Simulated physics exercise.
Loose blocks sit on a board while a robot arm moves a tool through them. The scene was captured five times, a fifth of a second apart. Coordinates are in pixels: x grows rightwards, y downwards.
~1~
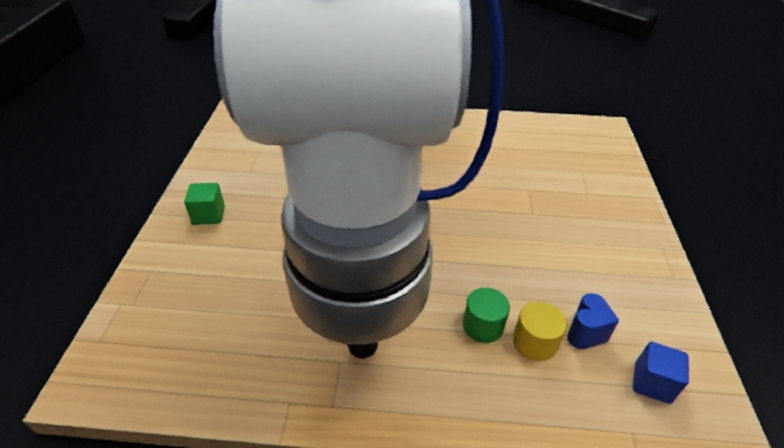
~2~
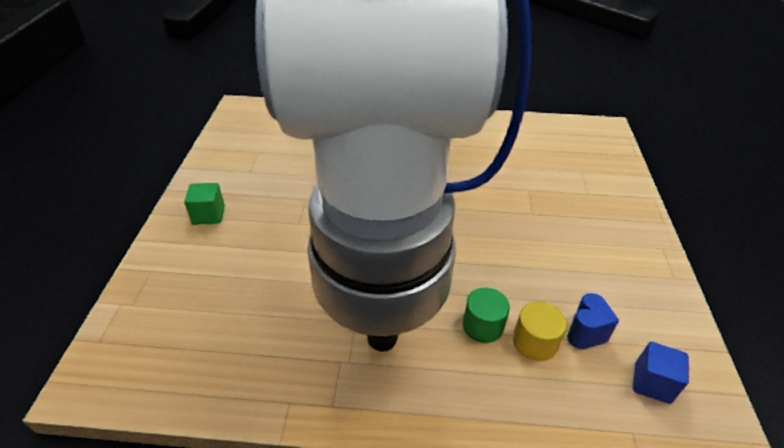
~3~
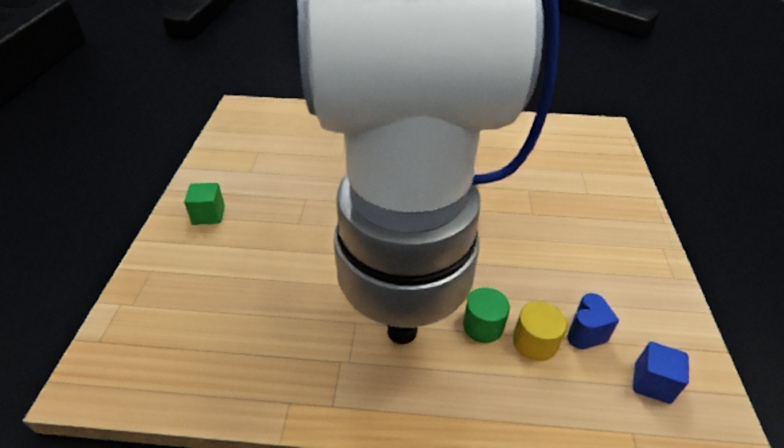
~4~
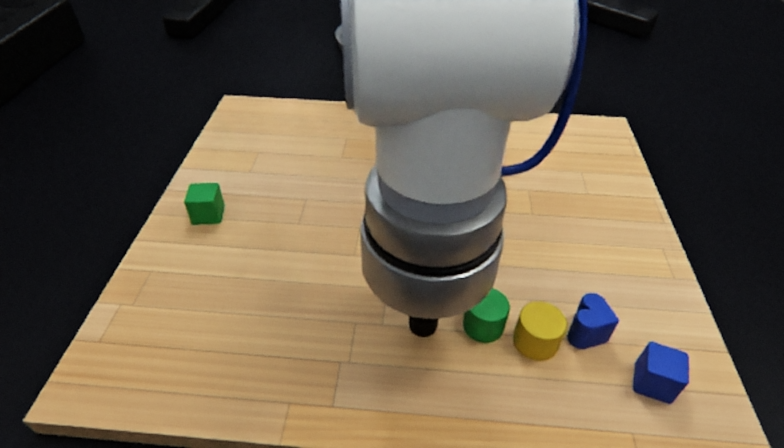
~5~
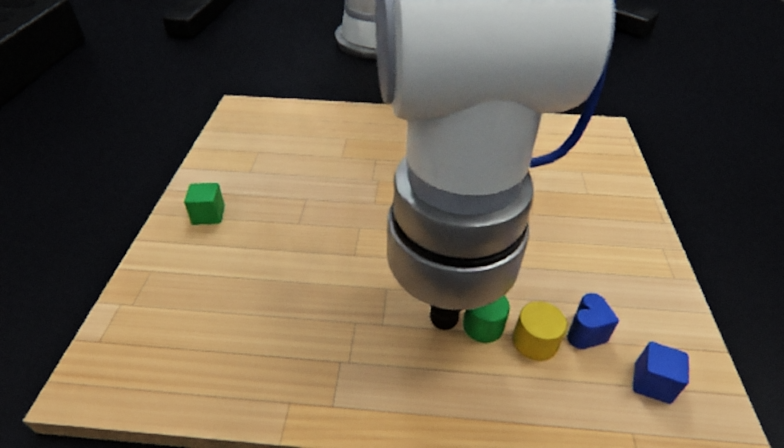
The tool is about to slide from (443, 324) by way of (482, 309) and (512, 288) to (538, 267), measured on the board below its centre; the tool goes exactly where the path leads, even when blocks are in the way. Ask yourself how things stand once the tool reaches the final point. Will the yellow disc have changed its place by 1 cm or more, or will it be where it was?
The yellow disc moves.
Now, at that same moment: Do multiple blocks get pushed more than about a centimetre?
Yes, that is what happens.
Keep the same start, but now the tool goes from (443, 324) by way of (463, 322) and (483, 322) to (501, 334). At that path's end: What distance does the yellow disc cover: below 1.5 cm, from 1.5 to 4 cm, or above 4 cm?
Travel: 1.5-4 cm.
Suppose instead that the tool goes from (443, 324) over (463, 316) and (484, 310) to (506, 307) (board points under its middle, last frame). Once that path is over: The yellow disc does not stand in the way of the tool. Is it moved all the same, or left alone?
That block will leave its spot.
The first path, step by step. One third of the way, tool (483, 303); green disc (521, 301); yellow disc (561, 326).
Two thirds of the way, tool (515, 282); green disc (533, 297); yellow disc (564, 330).
At the end, tool (540, 261); green disc (533, 297); yellow disc (564, 330); blue heart-shaped block in place.
